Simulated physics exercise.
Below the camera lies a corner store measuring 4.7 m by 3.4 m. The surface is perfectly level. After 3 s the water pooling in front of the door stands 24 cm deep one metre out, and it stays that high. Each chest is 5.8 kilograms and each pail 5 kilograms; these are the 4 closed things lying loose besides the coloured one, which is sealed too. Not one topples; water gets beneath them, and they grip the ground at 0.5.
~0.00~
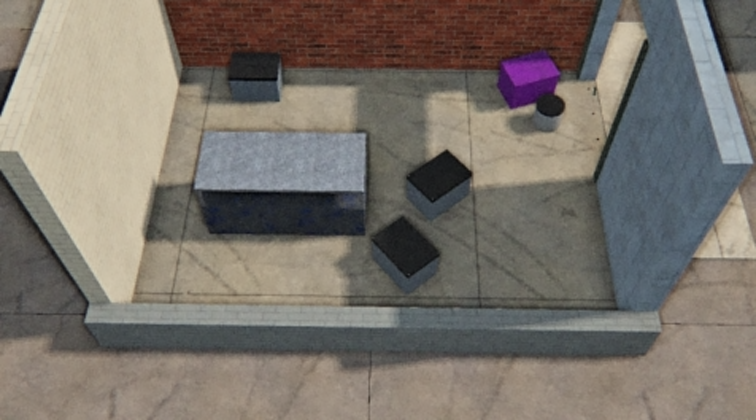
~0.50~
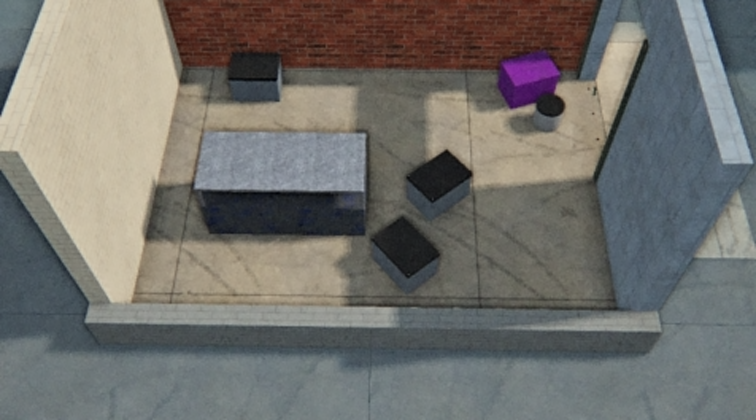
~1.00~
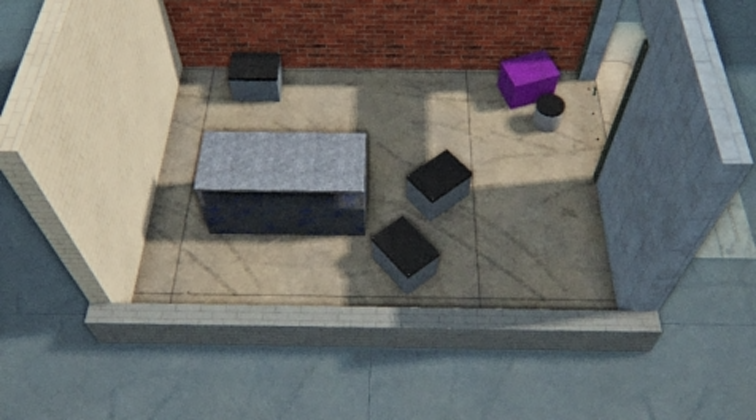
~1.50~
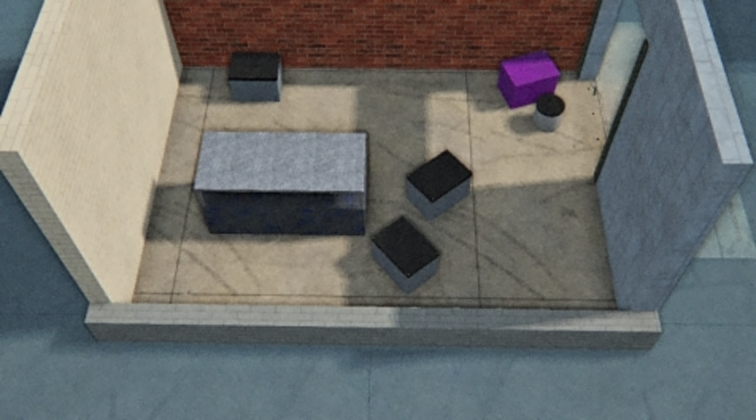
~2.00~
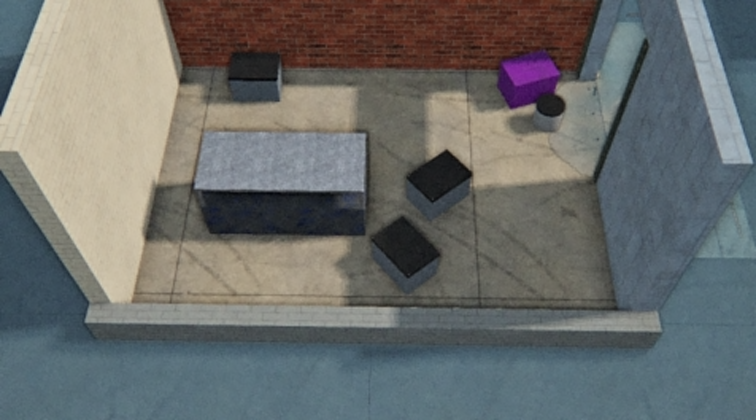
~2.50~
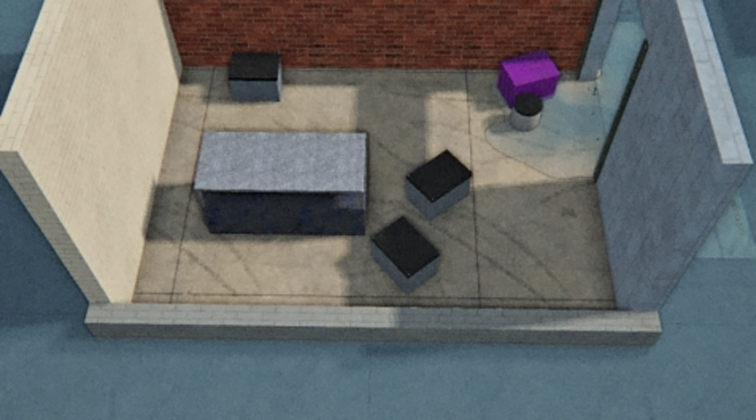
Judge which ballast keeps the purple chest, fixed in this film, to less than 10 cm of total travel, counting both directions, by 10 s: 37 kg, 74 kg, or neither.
Winning option: Only the heavier.
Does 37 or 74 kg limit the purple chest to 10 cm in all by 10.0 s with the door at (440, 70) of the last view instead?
Under that setup, the light option succeeds.
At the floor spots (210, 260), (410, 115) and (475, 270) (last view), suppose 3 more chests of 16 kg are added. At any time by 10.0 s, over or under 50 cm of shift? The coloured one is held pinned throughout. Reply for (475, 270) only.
The shift ends up above the mark.
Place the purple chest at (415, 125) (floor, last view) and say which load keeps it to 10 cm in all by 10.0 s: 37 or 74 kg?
Looking at the loads, both keep it.
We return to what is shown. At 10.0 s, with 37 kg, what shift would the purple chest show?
Close to 60 centimetres.
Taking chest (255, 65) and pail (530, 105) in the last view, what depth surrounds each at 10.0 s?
I'd estimate 13 cm for the first and 14 cm for the second.
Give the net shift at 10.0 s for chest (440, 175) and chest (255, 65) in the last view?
They sit 150 cm and 60 cm away, in the order given.
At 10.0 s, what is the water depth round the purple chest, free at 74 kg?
10 cm, roughly.
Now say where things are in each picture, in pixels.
The purple chest at (530, 68) rests on the ground; water covers 0.0 m2; 0 of 5 have shifted, in the first picture.
The purple chest at (530, 68), on the bottom; 0.0 m2 under water; 0 of 5 have shifted, in the second picture.
The purple chest at (530, 68), on the bottom; water covers 0.0 m2; 0 of 5 have shifted, in the third picture.
The purple chest at (530, 68), on the bottom; 0.0 m2 under water; 0 of 5 have shifted, in the fourth picture.
The purple chest at (530, 68) rests on the ground; 0.4 m2 under water; 0 of 5 have shifted, in the fifth picture.
The purple chest at (530, 68), on the bottom; water covers 1.0 m2; 1 of 5 have shifted, in the sixth picture.
After 3.5 s the purple chest would be 3 cm from its start with 37 kg and 0 cm from its start with 74 kg; 9 cm of water round it then.
After 4.5 s the purple chest would be 47 cm from its start with 37 kg and 0 cm from its start with 74 kg; 10 cm of water round it then.
After 7.0 s the purple chest would be 66 cm from its start with 37 kg and 0 cm from its start with 74 kg; 10 cm of water round it then.
After 10.0 s the purple chest would be 66 cm from its start with 37 kg and 0 cm from its start with 74 kg; 10 cm of water round it then.
